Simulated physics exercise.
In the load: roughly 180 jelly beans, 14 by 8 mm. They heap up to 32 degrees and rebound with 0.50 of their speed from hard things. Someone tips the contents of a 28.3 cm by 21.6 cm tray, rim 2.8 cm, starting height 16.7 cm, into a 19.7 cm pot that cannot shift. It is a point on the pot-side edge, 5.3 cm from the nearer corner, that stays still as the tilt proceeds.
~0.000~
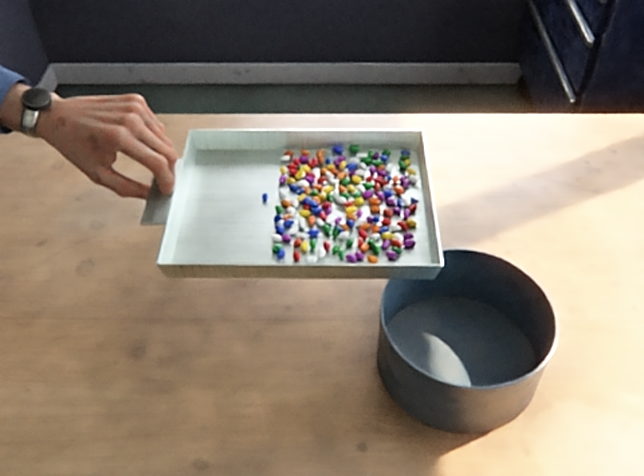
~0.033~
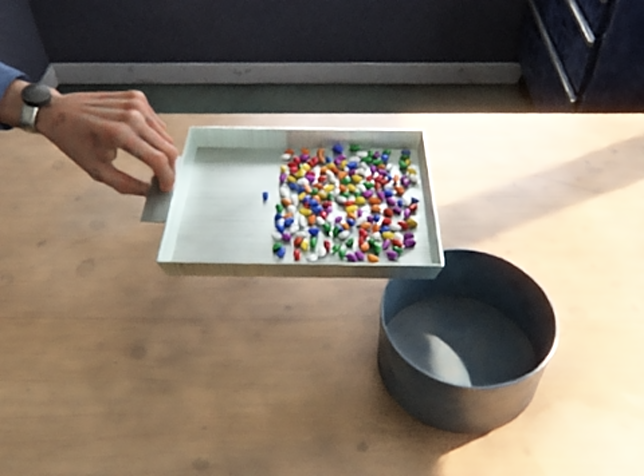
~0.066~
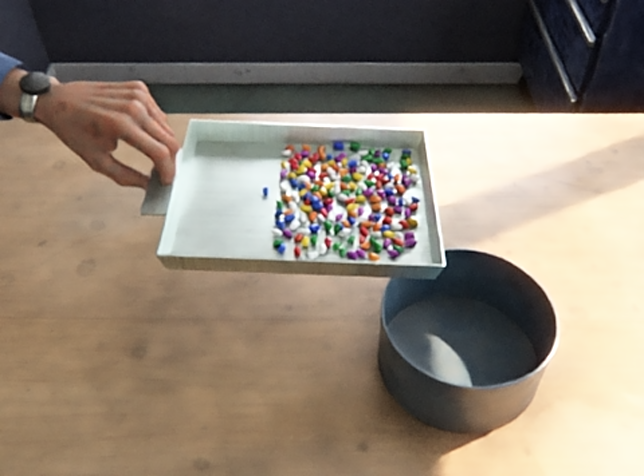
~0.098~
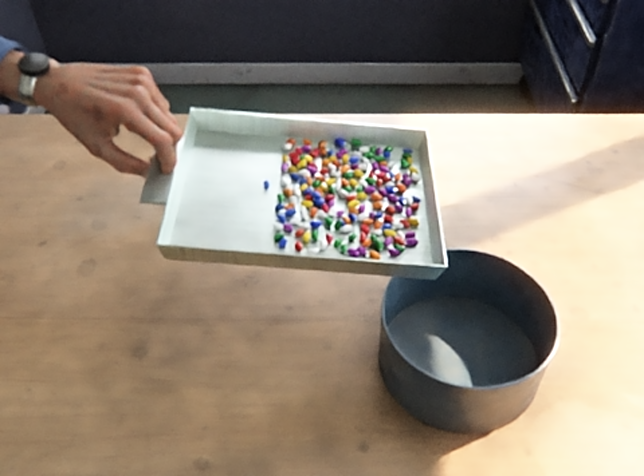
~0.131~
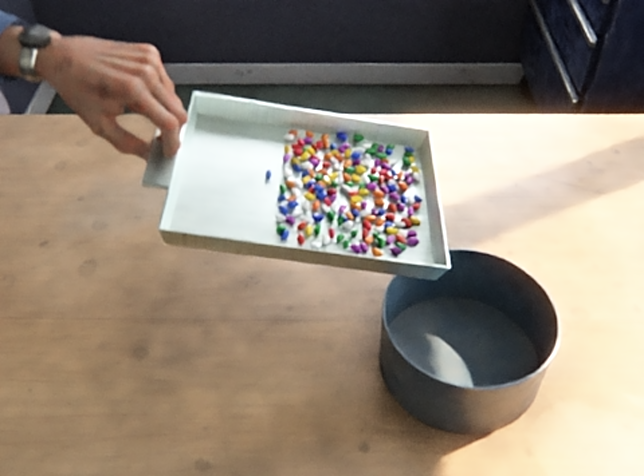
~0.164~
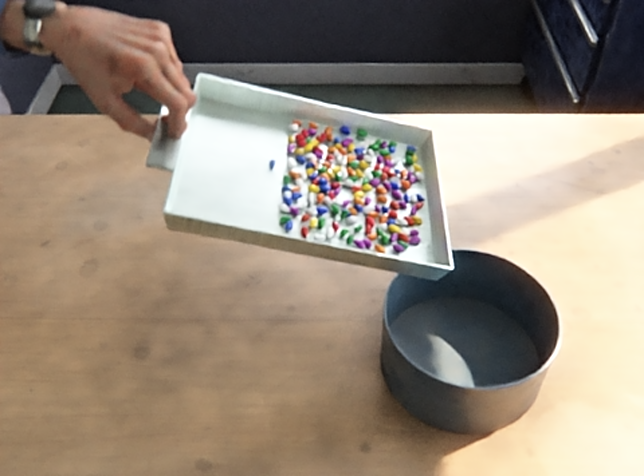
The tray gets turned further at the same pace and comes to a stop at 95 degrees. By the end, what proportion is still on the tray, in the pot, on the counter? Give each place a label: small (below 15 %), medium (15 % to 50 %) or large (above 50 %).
Shares by place: Left on the tray small, pot large, counter medium.
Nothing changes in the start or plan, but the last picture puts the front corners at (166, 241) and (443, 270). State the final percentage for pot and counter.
That works out as pot 95 and counter 0.
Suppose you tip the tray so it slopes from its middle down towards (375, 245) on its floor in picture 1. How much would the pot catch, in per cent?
The share comes to about 100 in a hundred.
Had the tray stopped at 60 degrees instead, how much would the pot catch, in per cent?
In that case some 15 per cent.
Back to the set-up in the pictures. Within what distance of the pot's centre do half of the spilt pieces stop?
About 20 cm from the centre.
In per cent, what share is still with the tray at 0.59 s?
Roughly 90 percent of the load, I'd say.
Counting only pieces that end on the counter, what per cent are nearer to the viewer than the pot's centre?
I'd put it at around 0 per cent.
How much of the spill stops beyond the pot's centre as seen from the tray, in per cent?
Near 80 in a hundred.
After 0.42 s, tilt 55 degrees; the tray holds 100 %, the pot 0 %.
After 0.59 s, tilt 82 degrees; the tray holds 90 %, the pot 0 %.
Then, at 0.89 s, tilt 95 degrees; the tray holds 20 %, the pot 40 %.
At rest (2.6 s), tray 0 %, pot 55 %, counter 40 %.
